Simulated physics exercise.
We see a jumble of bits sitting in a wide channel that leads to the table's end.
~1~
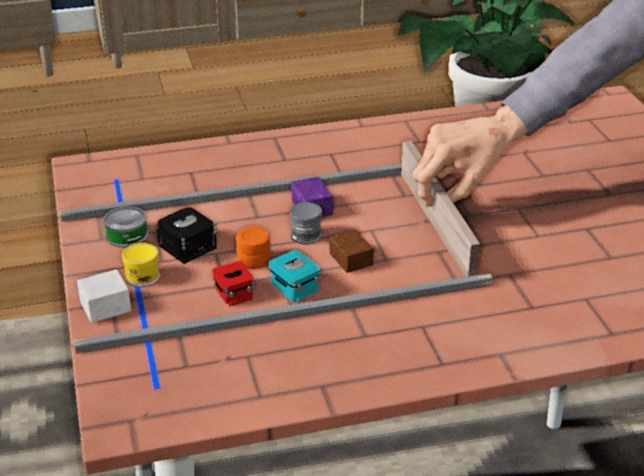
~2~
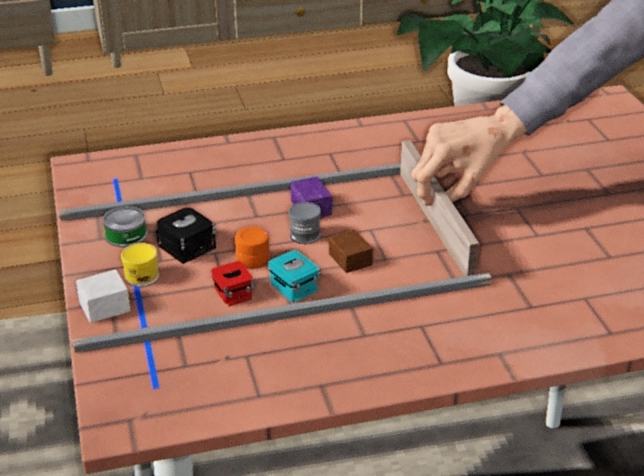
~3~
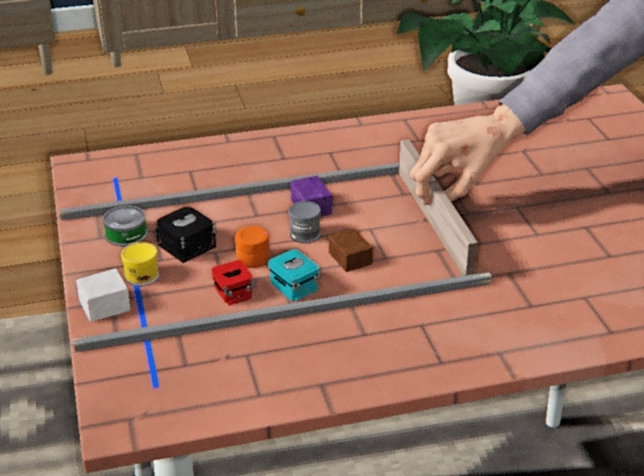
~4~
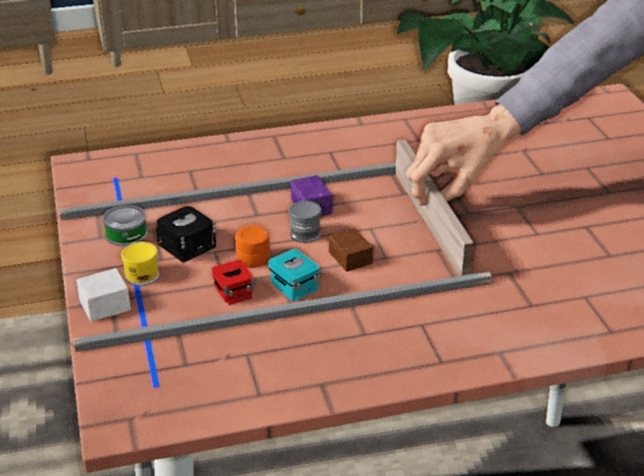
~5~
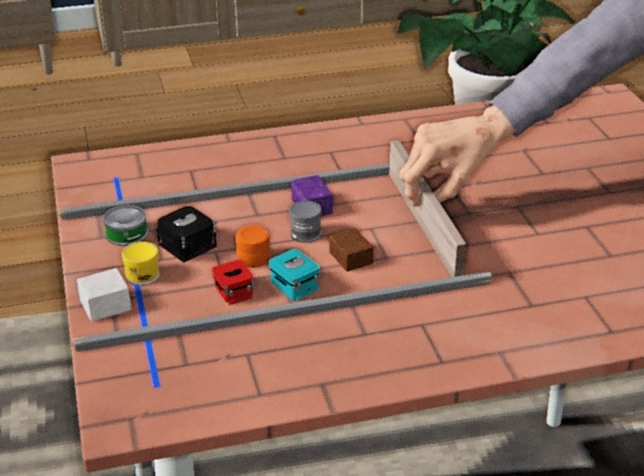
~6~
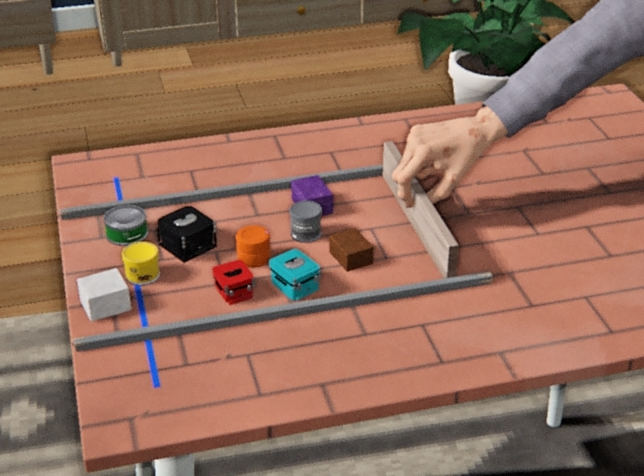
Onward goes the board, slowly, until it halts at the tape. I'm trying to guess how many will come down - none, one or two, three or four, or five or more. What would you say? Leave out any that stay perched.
I would say one or two.
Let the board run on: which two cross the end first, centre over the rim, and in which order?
Order: White block, yellow tin.
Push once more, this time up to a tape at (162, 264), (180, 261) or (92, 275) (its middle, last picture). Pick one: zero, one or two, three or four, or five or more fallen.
In order: None at all, none, more than four.
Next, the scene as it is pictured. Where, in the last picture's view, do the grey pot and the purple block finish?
In order, first (115, 250), then (111, 225).
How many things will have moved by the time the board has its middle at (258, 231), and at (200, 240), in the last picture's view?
At the first place 6, at the second 9.
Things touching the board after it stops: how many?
Tally at the end: 4.
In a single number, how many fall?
Result: A total of 2.
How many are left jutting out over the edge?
So the number is 3.
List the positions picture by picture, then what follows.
The first frame shows white block (104, 296); green tin (126, 227); yellow tin (141, 266); board (438, 207); tape (134, 270).
The second frame shows green tin (125, 226); board (437, 206).
The third frame shows yellow tin (141, 264); orange lid (253, 247).
The fourth frame shows white block (104, 295); grey pot (305, 222).
The fifth frame shows green tin (126, 225); purple block (312, 197).
The sixth frame shows white block (104, 295); green tin (126, 225); yellow tin (141, 264); board (417, 208); tape (134, 268).
Early on, none off yet; white block at rest near (104, 295); green tin at rest near (126, 225); yellow tin at rest near (141, 264).
A while later, none off yet; white block travelled a little near (89, 296); green tin travelled a little near (109, 220); yellow tin travelled about its own width near (102, 271).
Finally, the number that fall off is one or two; lost, yellow tin and white block.
